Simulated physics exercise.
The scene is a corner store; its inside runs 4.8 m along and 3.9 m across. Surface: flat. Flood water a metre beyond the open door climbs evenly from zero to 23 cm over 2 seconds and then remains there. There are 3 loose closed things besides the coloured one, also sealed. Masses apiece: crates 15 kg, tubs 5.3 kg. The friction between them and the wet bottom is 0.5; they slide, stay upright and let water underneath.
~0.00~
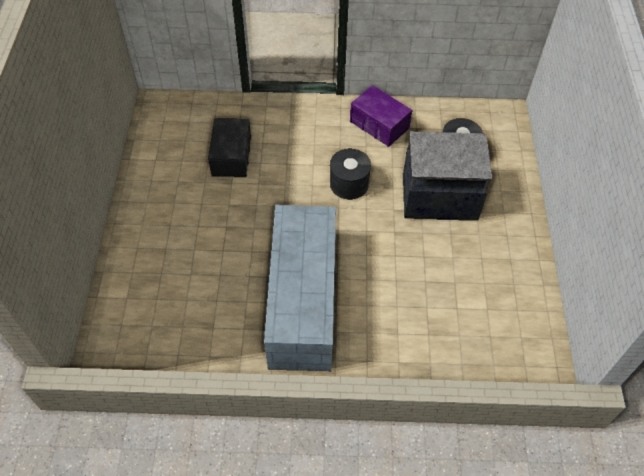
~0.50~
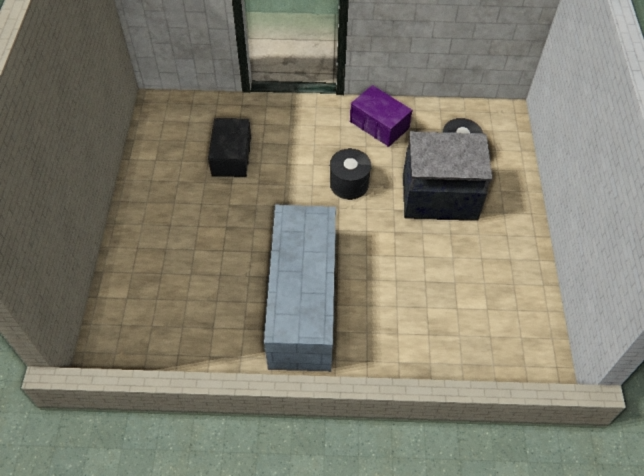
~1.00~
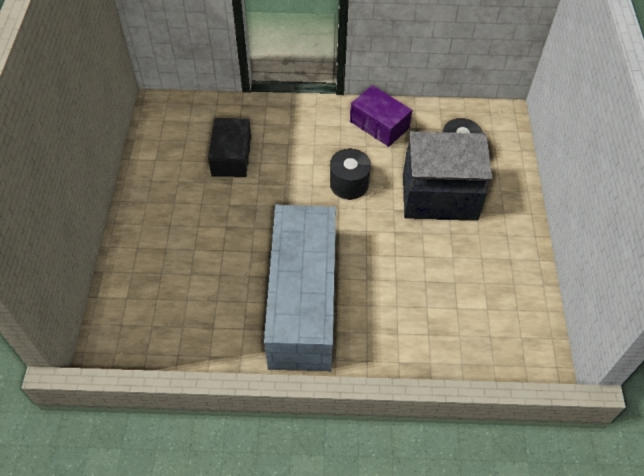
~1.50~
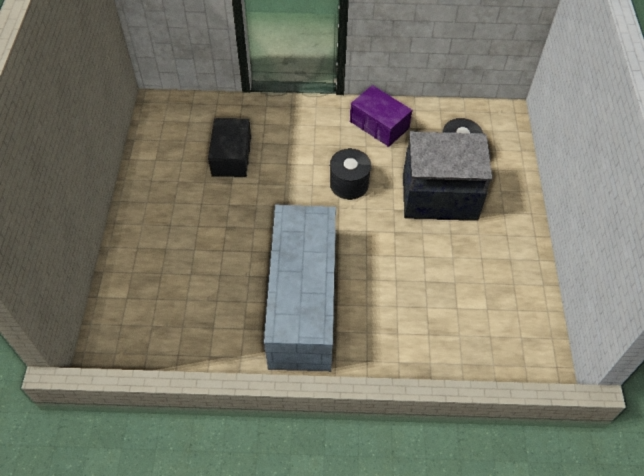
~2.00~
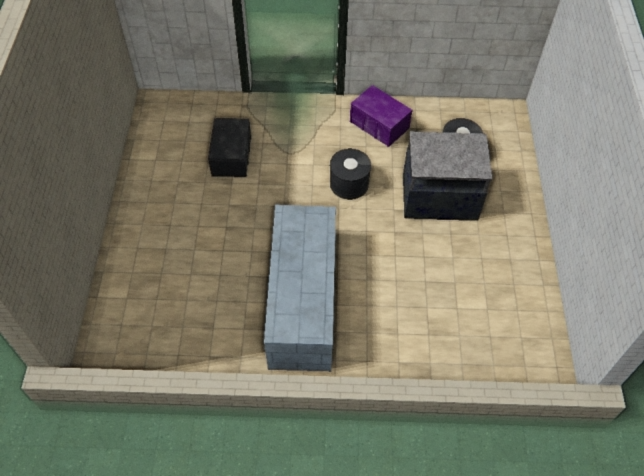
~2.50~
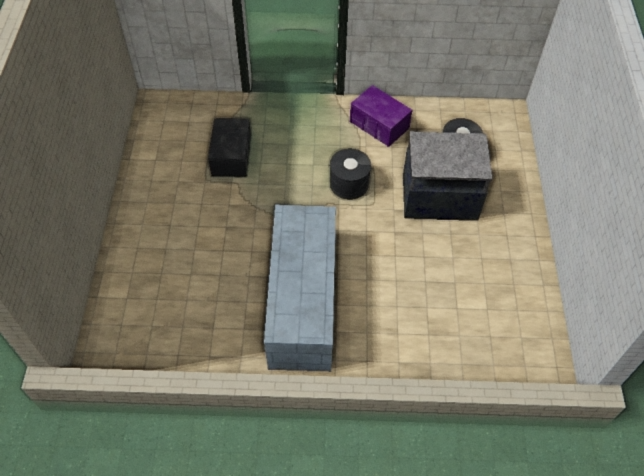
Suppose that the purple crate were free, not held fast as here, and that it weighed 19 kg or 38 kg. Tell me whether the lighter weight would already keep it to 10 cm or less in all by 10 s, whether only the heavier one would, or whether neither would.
Prediction: The lesser amount steadies it.
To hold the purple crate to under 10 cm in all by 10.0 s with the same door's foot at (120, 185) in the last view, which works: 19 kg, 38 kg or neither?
Answer: Only the upper mass works.
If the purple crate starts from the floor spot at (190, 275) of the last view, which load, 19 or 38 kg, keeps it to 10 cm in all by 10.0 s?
It takes the larger.
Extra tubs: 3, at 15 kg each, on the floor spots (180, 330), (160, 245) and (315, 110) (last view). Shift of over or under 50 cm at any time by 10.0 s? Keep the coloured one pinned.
Note, in sequence: Exceeded, exceeded, exceeded.
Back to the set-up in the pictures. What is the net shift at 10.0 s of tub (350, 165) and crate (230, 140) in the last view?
200 cm and 100 cm respectively.
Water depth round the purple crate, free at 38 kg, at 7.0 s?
About 2 cm.
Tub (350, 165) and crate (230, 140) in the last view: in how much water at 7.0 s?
Close to 8 and 7 centimetres.
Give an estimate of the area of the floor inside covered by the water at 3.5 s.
Somewhere around 7.0 m2, roughly.
After 3.5 s the purple crate would be 0 cm from its start with 19 kg and 0 cm from its start with 38 kg; 2 cm of water round it then.
After 4.5 s the purple crate would be 0 cm from its start with 19 kg and 0 cm from its start with 38 kg; 2 cm of water round it then.
After 7.0 s the purple crate would be 0 cm from its start with 19 kg and 0 cm from its start with 38 kg; 2 cm of water round it then.
After 10.0 s the purple crate would be 0 cm from its start with 19 kg and 0 cm from its start with 38 kg; 3 cm of water round it then.
